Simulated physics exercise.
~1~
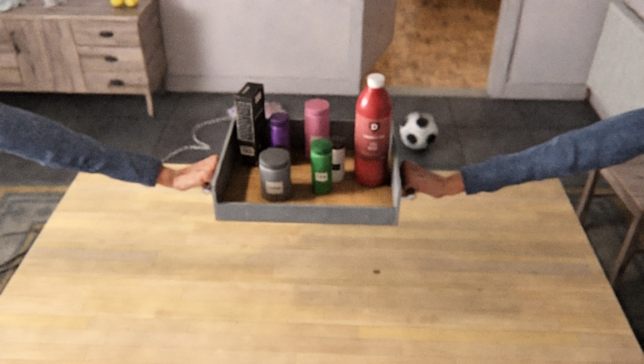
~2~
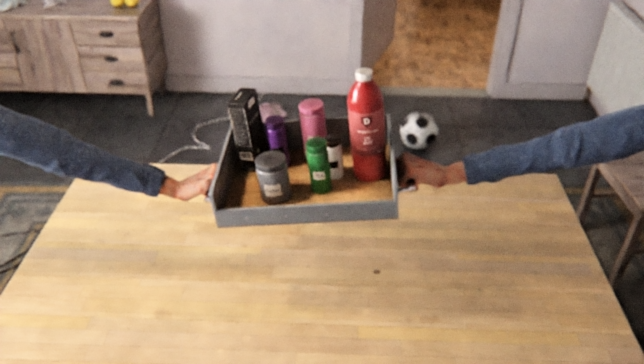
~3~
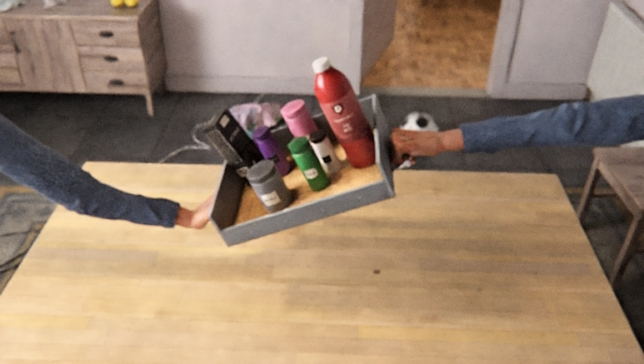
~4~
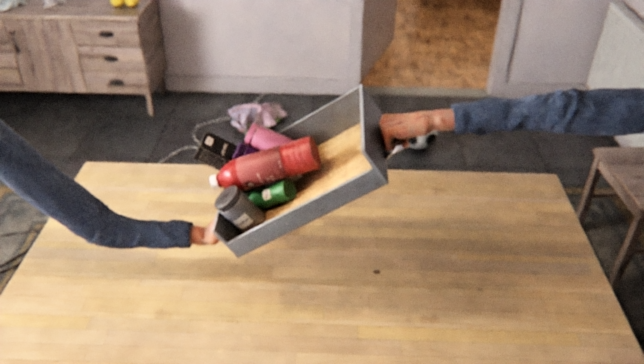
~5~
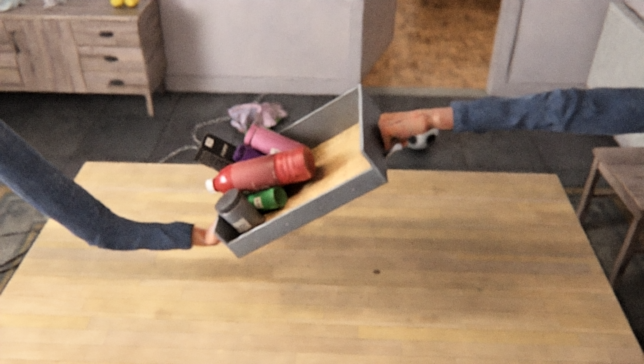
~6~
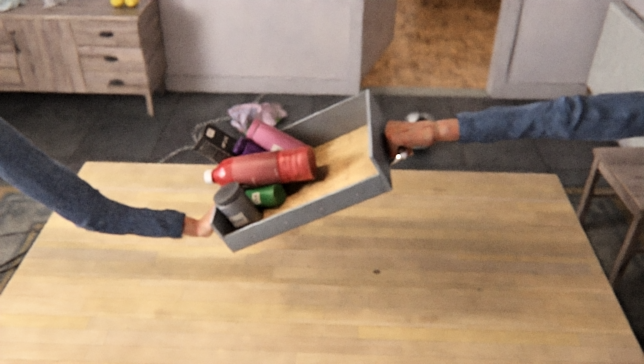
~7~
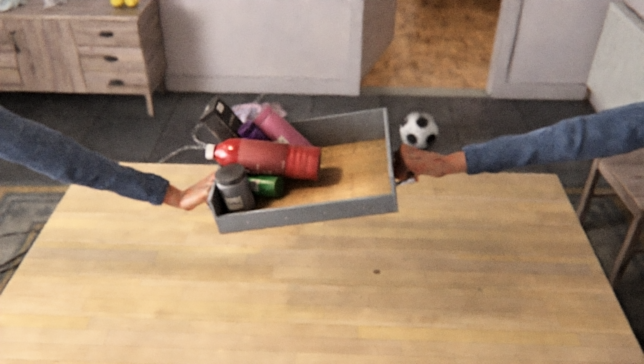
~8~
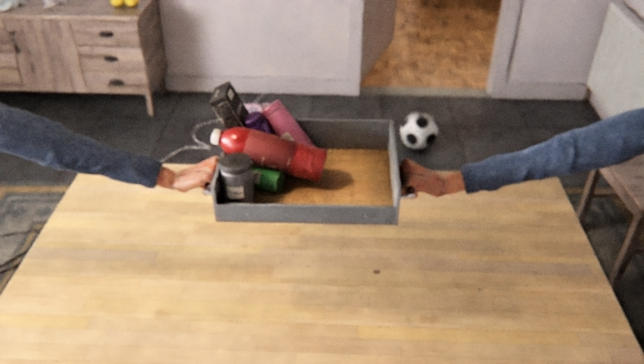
Two hands hold an open grey crate above a wooden table, with a red bottle, a black packet and several small jars and shakers standing inside. The left hand lowers and the right side rises, so the crate tips steeply to the left. The items lean, then the red bottle topples leftward across the others, and the green shaker goes over as they bunch at the low end. The hands hold the tilt briefly, then level the crate. It ends upright, with the red bottle lying over the green shaker, the pink jar leaning behind, and the grey jar standing at the left.
